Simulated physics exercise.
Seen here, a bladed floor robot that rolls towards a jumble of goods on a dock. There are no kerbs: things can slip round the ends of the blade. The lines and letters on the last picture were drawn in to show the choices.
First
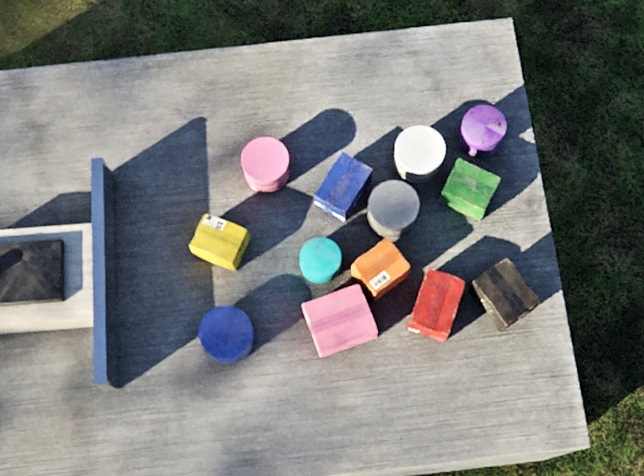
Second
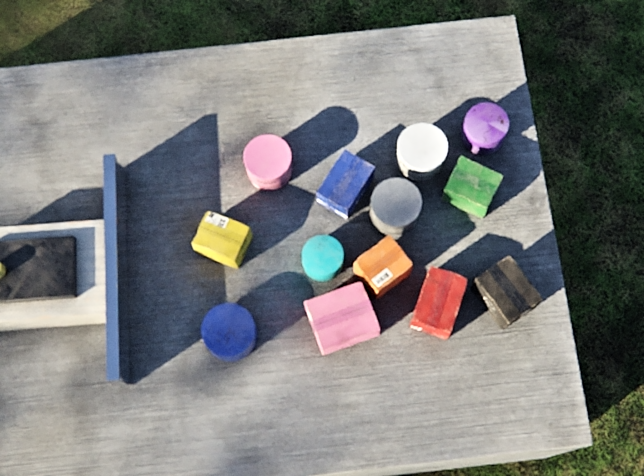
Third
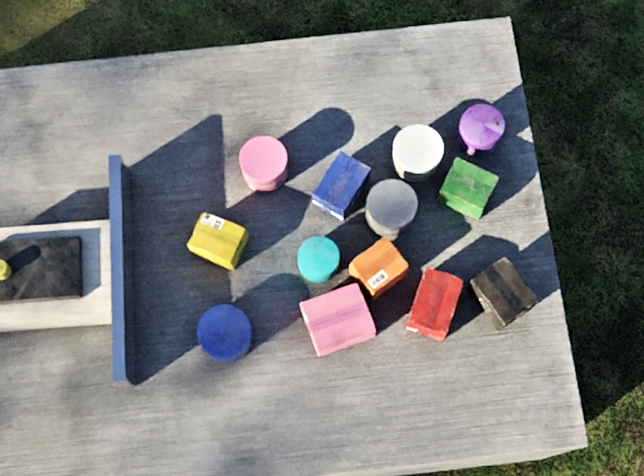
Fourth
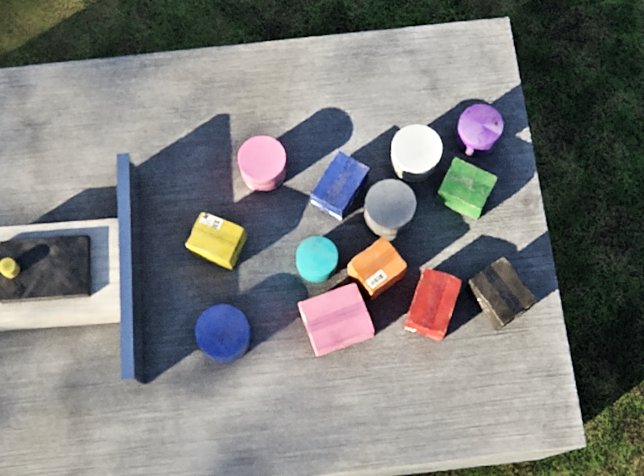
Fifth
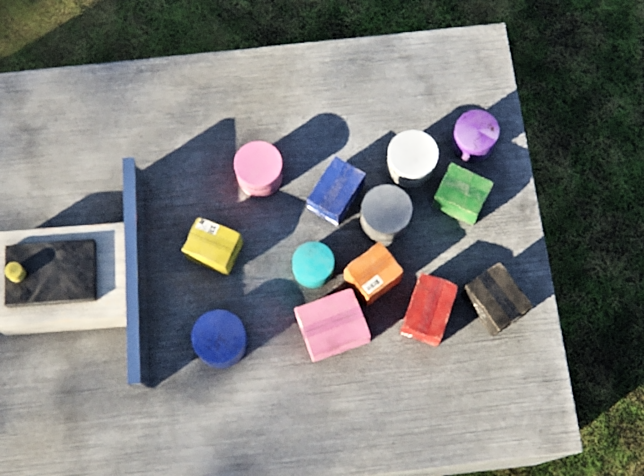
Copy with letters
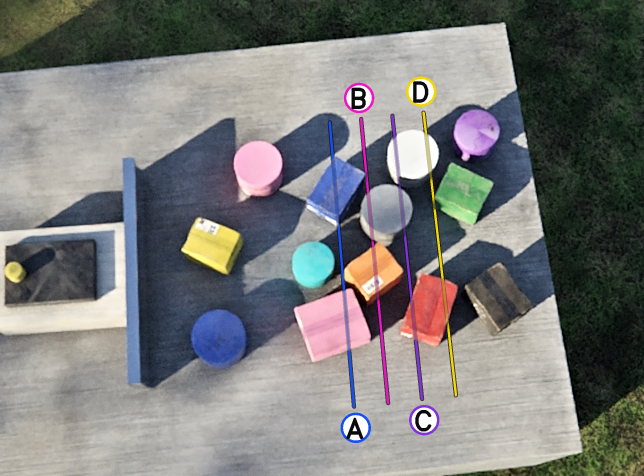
The video shows a flat grey surface scattered with colourful boxes and round containers, seen from above, as a machine with a wide blue blade moves slowly a short way right towards them while the objects stay in place.
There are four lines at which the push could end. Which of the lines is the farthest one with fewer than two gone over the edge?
No farther than C.
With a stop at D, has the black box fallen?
Yes.
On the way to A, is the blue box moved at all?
Yes.
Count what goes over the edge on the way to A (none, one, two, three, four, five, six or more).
In all, none.
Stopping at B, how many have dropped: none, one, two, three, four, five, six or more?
The count is none.
On the marked copy, A at (341, 258); B at (374, 255); C at (407, 251); D at (439, 248).
With C. Early on, robot (158, 261); blue canister (271, 335); yellow box (263, 231).
Further on, robot (257, 251); black box (514, 298); red box (473, 301).
At the end, robot (332, 243); black box over the edge; red box (544, 290); one fallen.
As for the rest, A is within the limit but short; B is within the limit but short; D drops two.
